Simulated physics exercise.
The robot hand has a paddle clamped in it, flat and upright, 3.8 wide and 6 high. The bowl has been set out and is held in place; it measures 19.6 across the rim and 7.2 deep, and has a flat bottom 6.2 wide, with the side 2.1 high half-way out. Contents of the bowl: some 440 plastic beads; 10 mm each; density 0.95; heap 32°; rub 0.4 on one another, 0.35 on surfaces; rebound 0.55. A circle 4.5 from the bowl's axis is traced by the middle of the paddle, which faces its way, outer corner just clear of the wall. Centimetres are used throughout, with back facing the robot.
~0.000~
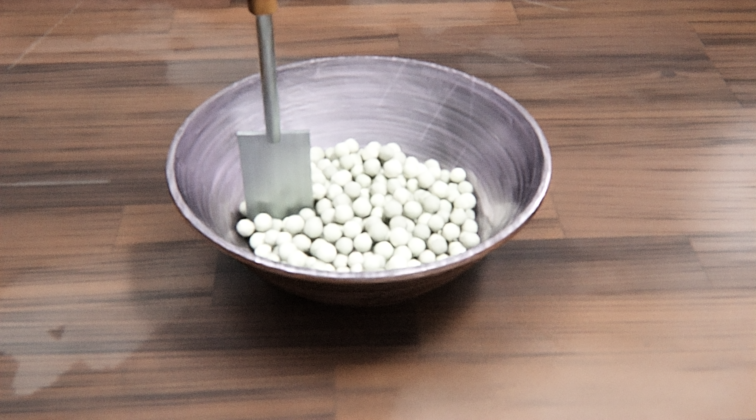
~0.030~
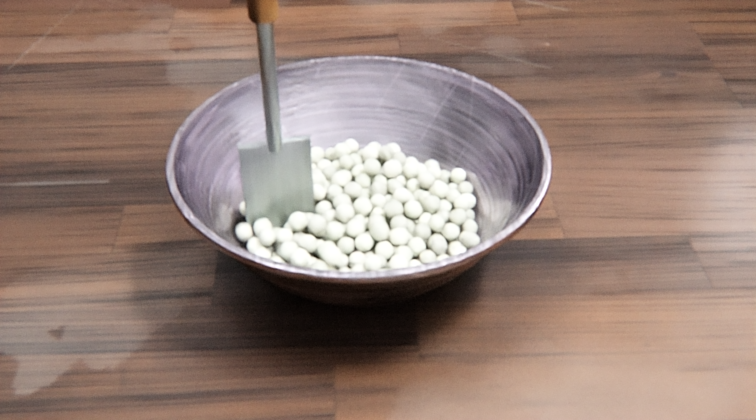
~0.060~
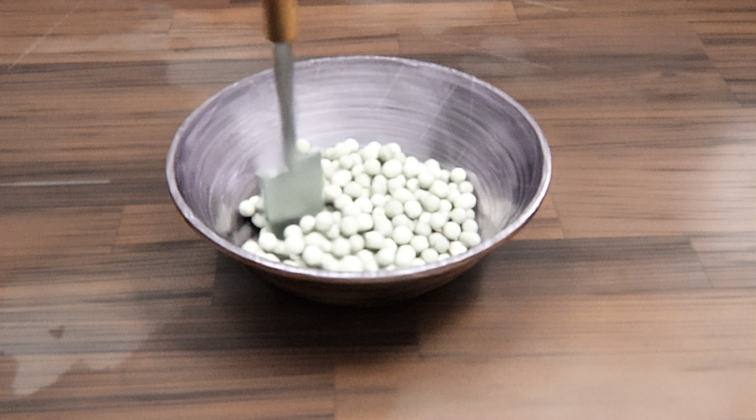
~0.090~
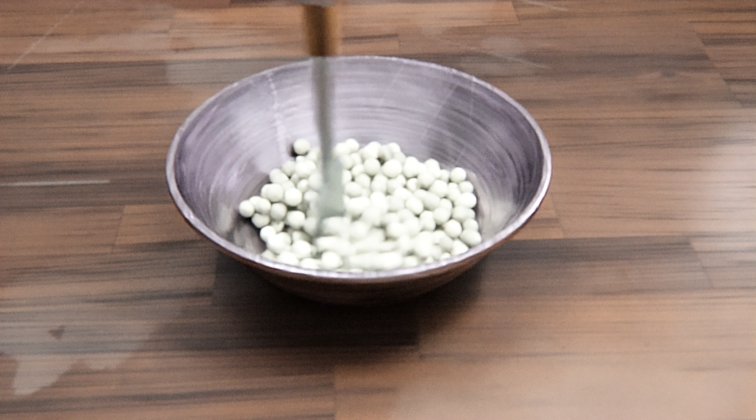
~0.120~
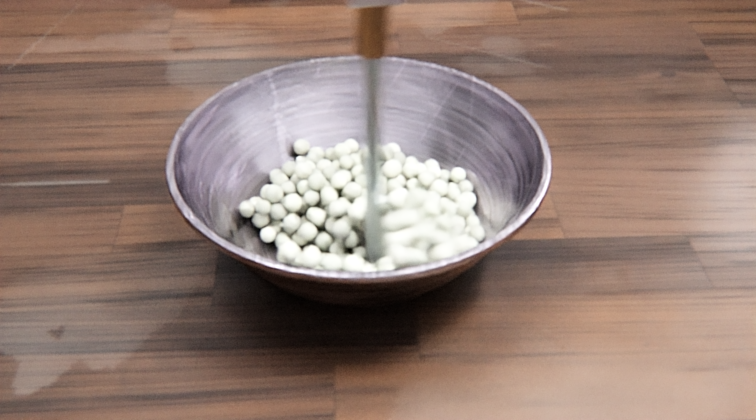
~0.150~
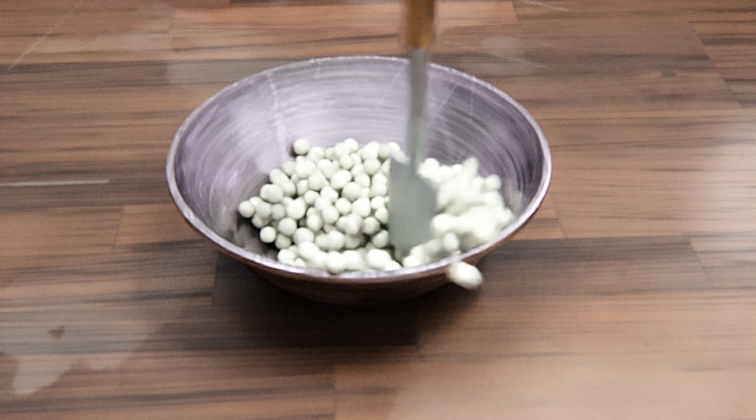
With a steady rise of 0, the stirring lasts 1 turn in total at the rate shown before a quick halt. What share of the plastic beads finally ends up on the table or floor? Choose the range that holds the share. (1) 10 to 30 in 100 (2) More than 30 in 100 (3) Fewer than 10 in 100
10 to 30 in 100.
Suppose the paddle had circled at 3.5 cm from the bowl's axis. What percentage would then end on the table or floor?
Then about 10 %.
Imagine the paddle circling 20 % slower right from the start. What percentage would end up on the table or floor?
In that case, close to 5 in a hundred.
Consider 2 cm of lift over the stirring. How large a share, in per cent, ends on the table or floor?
About 5 percent.
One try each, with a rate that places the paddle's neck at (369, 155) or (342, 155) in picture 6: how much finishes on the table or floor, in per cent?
Near 5 in a hundred for the first and near 0 in a hundred for the second.
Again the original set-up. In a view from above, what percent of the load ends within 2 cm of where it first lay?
About 25 percent.
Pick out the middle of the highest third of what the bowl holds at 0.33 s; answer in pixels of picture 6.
Around (314, 118).
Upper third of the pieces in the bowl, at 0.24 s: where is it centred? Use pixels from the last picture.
The top third is centred near (448, 138) in the last picture.
After 0.24 s, 212° round, highest piece 11 above the table; 418 in the bowl, 20 in flight or on the tool.
After 0.33 s, 298° round, highest piece 11 above the table; 393 in the bowl, 13 on the table or floor, 32 in flight or on the tool.
After 0.57 s, 0° round, highest piece 7 above the table; 363 in the bowl, 72 on the table or floor, 3 in flight or on the tool.
After 1.27 s, 0° round, highest piece 6 above the table; 363 in the bowl, 75 on the table or floor.
At rest, 363 in the bowl, 75 on the table or floor. That is 17 % on the table or floor.
